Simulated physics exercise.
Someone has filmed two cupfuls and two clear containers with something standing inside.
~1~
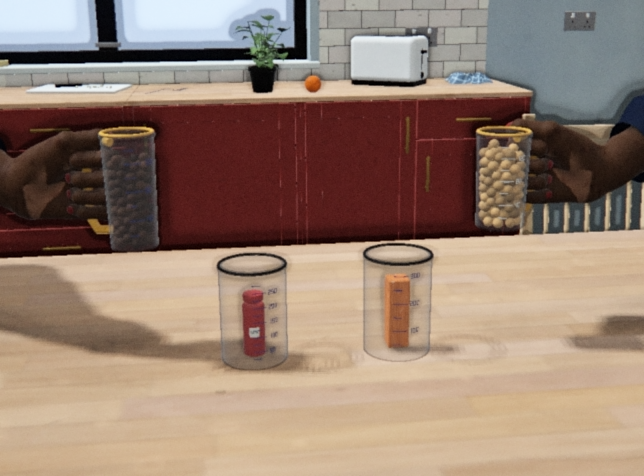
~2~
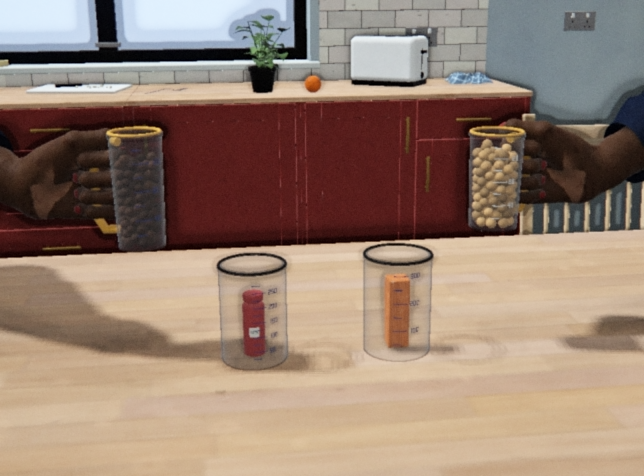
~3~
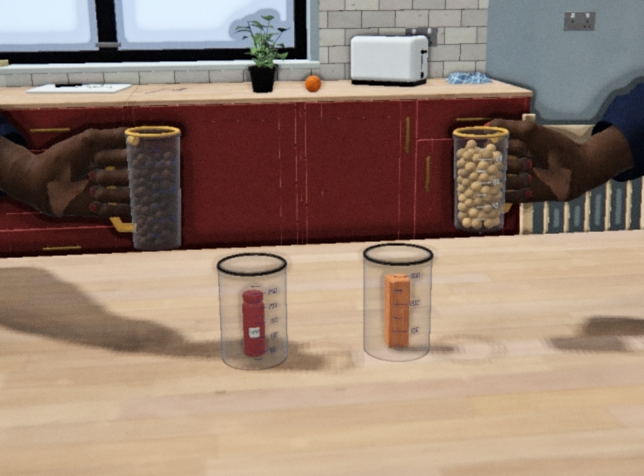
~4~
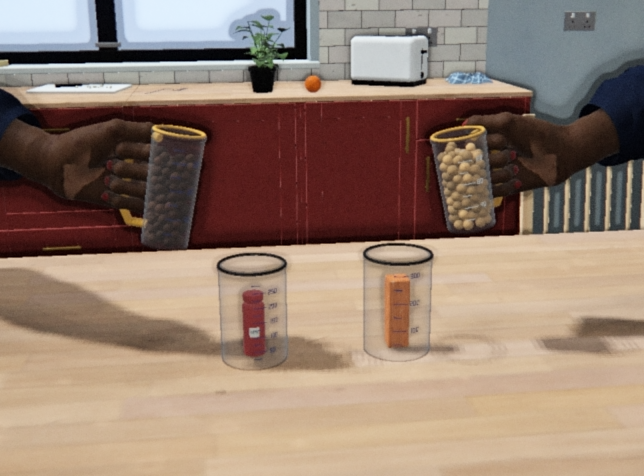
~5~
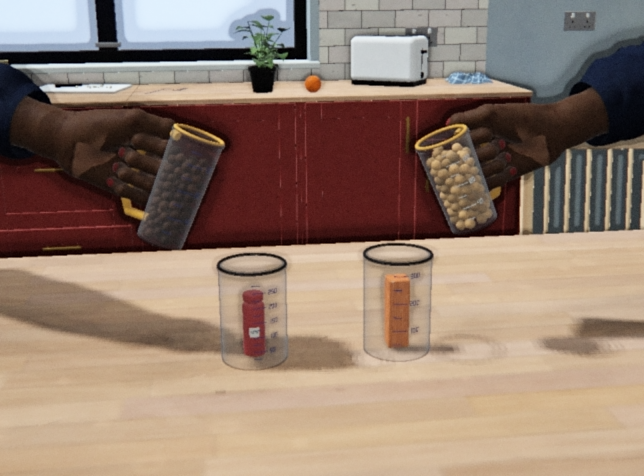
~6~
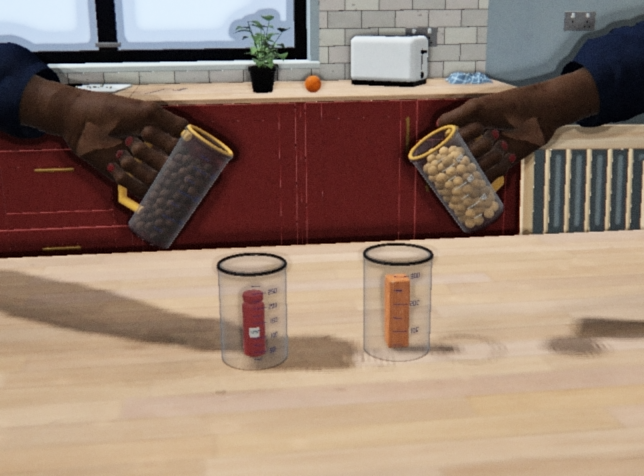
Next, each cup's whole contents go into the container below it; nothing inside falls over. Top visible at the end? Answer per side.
Left: Visible. Right: Visible.
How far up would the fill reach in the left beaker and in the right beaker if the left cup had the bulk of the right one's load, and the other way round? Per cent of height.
Left fill 55 percent; right fill 50 percent.
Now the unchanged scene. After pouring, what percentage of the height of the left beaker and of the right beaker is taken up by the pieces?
The left one comes to 55 %, the right one to 60 %.
Then, 0.57 s after the last picture, left beaker empty, all of its cupful still in the cup; right beaker empty, all of its cupful still in the cup.
Then, 1.06 s after the last picture, left beaker nearly empty, most of its cupful still in the cup; right beaker a quarter full, about a third of its cupful still in the cup.
Then, 1.49 s after the last picture, left beaker a third full, none of its cupful still in the cup; right beaker a third full, none of its cupful still in the cup.
At rest, left beaker half full (surface near (253, 305)), nothing beside it; right beaker two thirds full (surface near (397, 292)), nothing beside it; the left thing is still showing; the right thing is still showing.
